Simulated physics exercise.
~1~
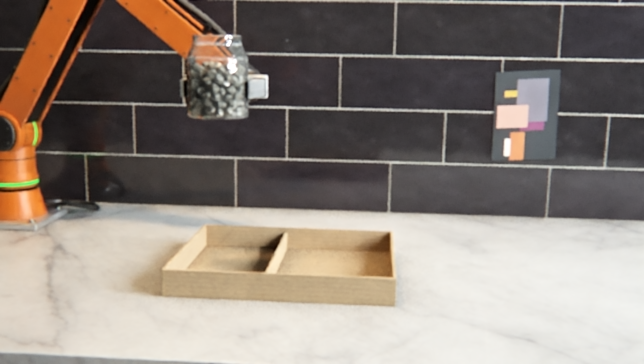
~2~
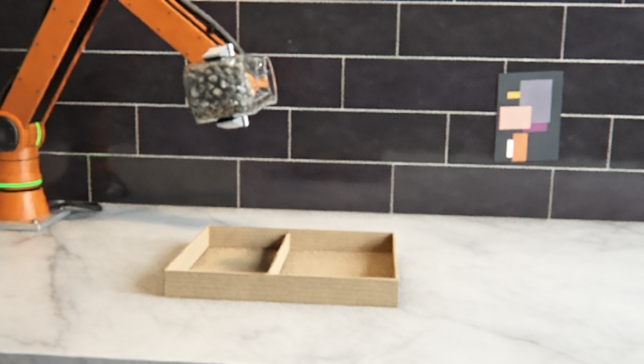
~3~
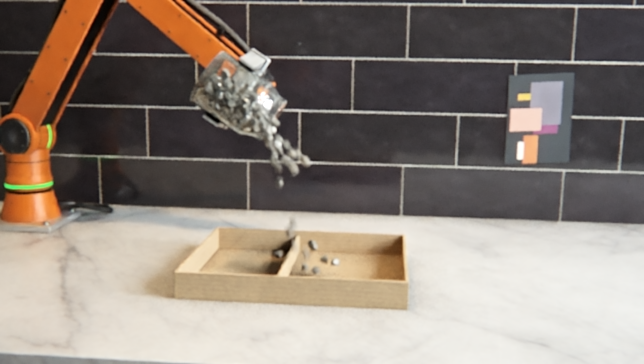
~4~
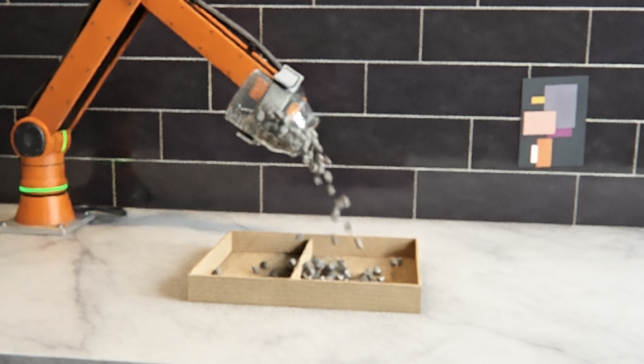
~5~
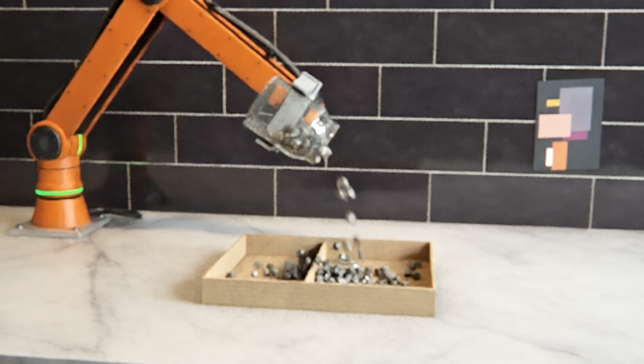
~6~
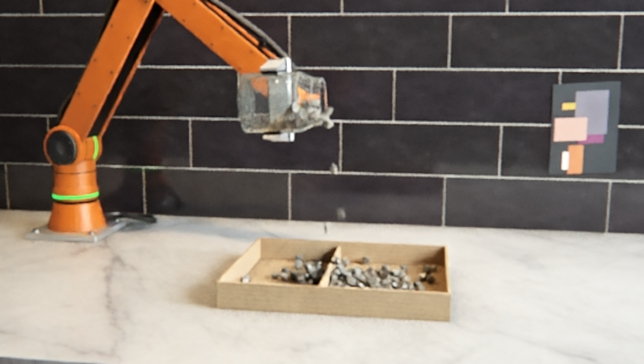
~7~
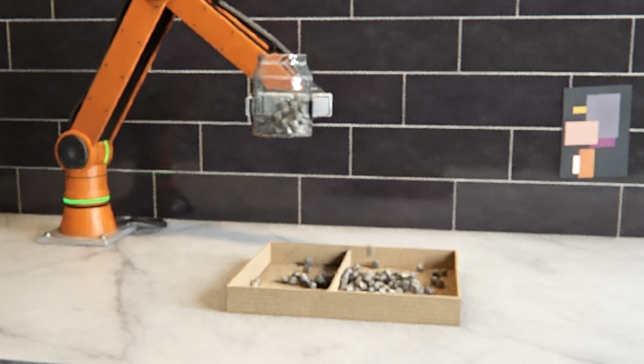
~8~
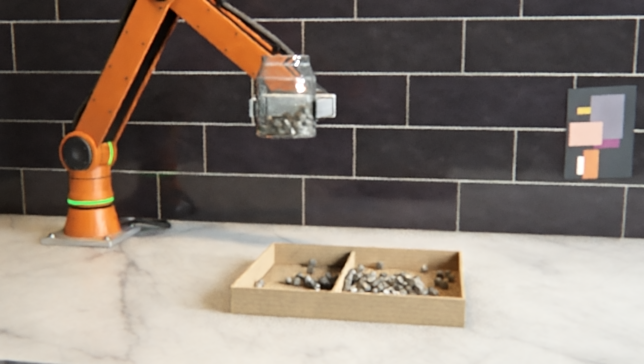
An orange robot arm tips pebbles from a clear jar into a divided tray, keeping some.
